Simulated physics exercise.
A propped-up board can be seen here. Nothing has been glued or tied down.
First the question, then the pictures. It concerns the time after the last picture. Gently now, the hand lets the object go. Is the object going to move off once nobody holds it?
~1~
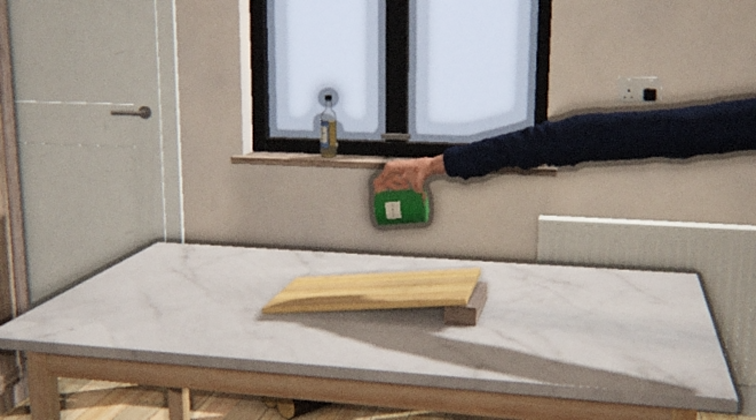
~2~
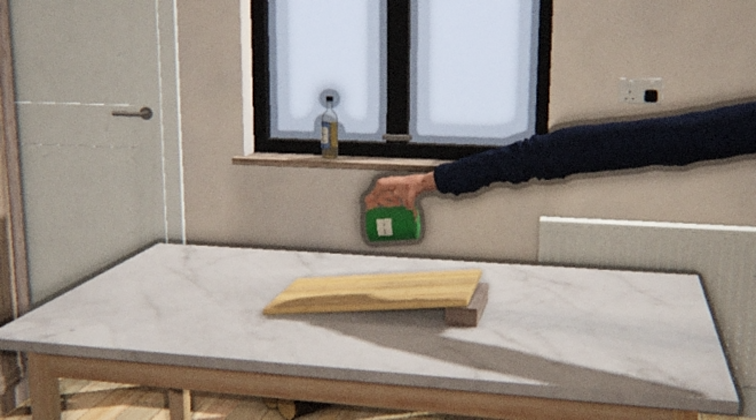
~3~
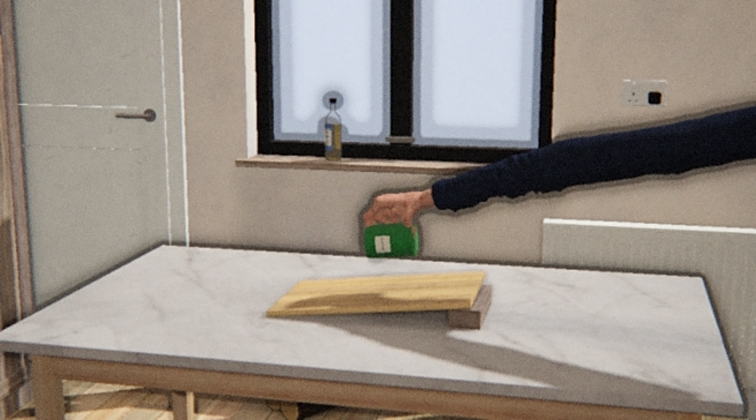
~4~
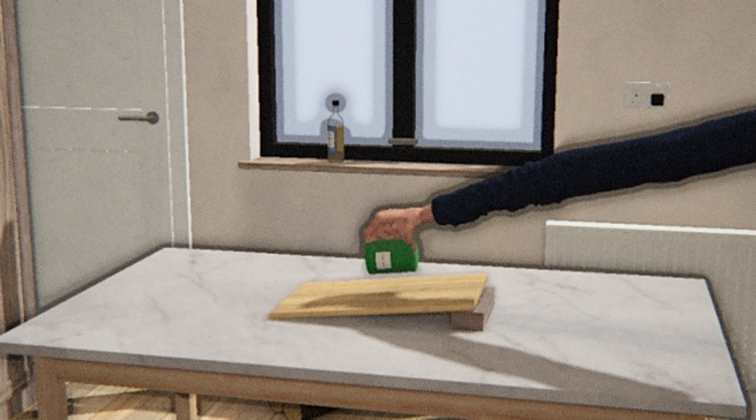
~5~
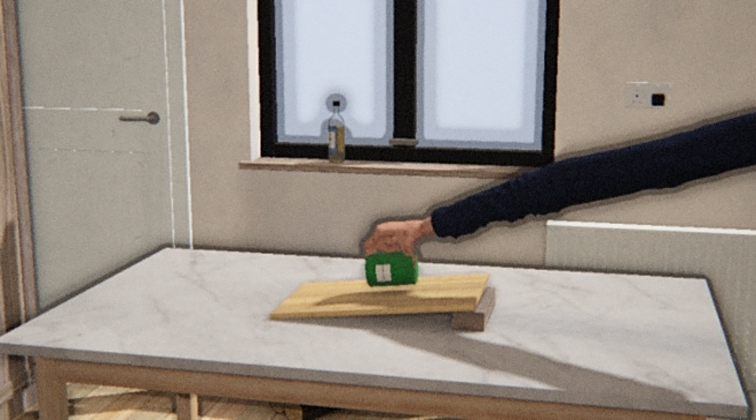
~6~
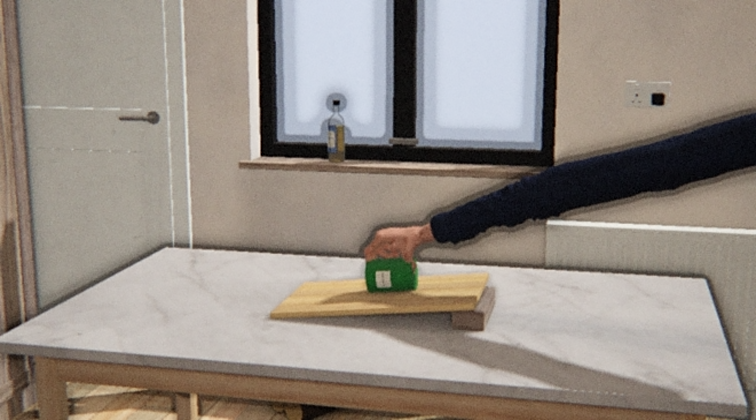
Once it's free, it sits steady.
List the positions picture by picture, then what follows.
The first frame shows on its way; green jar (401, 207).
The second frame shows on its way; green jar (393, 224).
The third frame shows on its way; green jar (391, 241).
The fourth frame shows on its way; green jar (392, 257).
The fifth frame shows on its way; green jar (392, 269).
The sixth frame shows in place under the hand; green jar (392, 275).
Then, 0.20 s later than the last frame, all is still.
Then, 0.40 s later than the last frame, green jar resting near (392, 275).
When it is over, it is as before. End places, in pixels of the last picture, green jar near (392, 275). The green jar remains at rest.
